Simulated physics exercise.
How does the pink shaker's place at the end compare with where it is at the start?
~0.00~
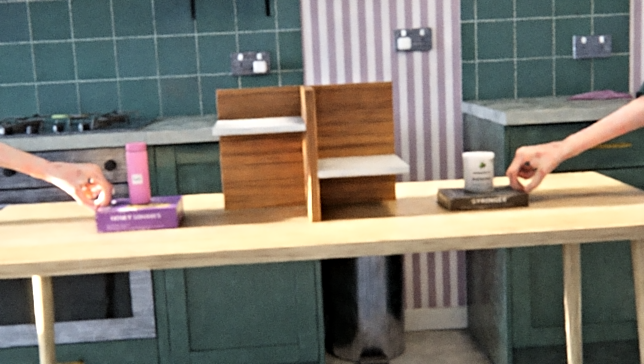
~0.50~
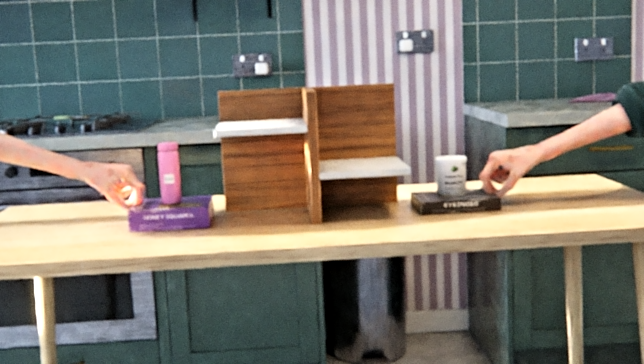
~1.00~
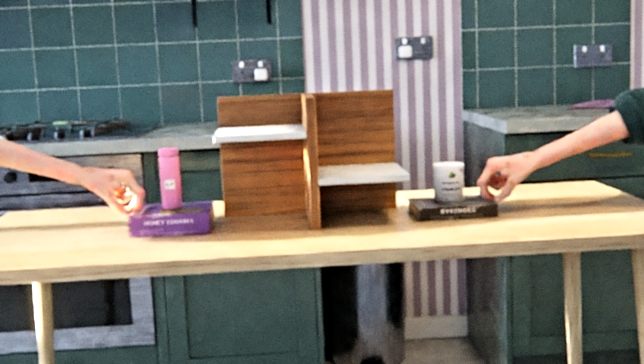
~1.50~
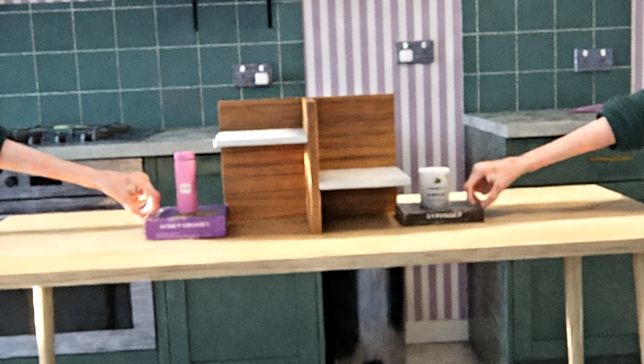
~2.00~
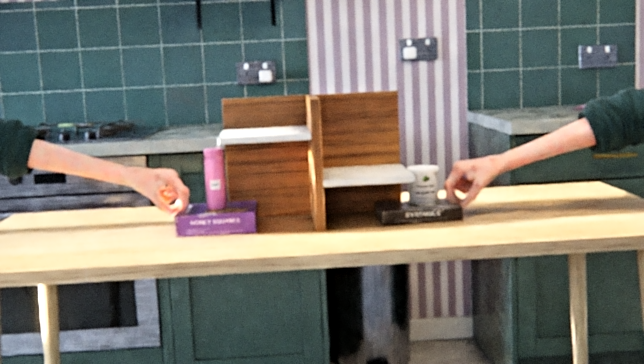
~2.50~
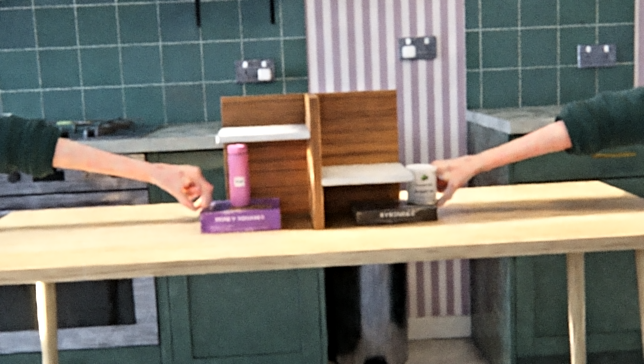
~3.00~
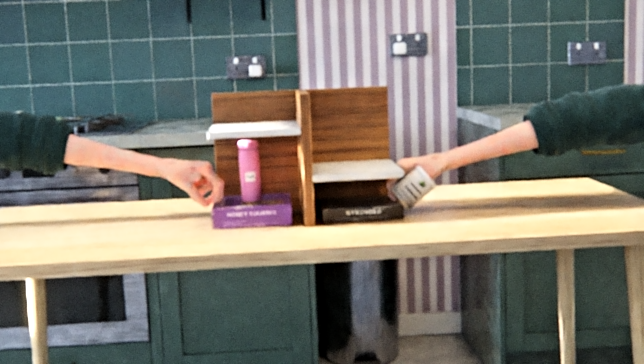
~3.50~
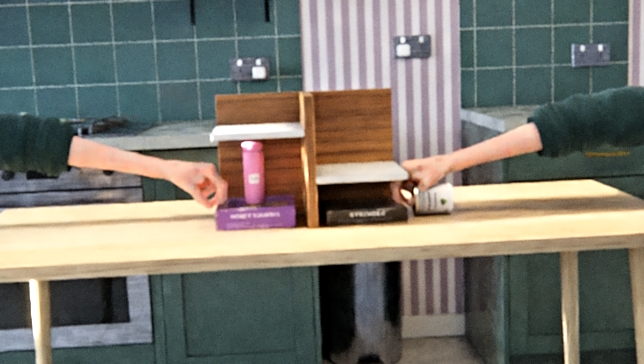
At the start the pink shaker stands out to the left of the wooden shelves, and by the end it is farther right, upright beneath the left shelf.
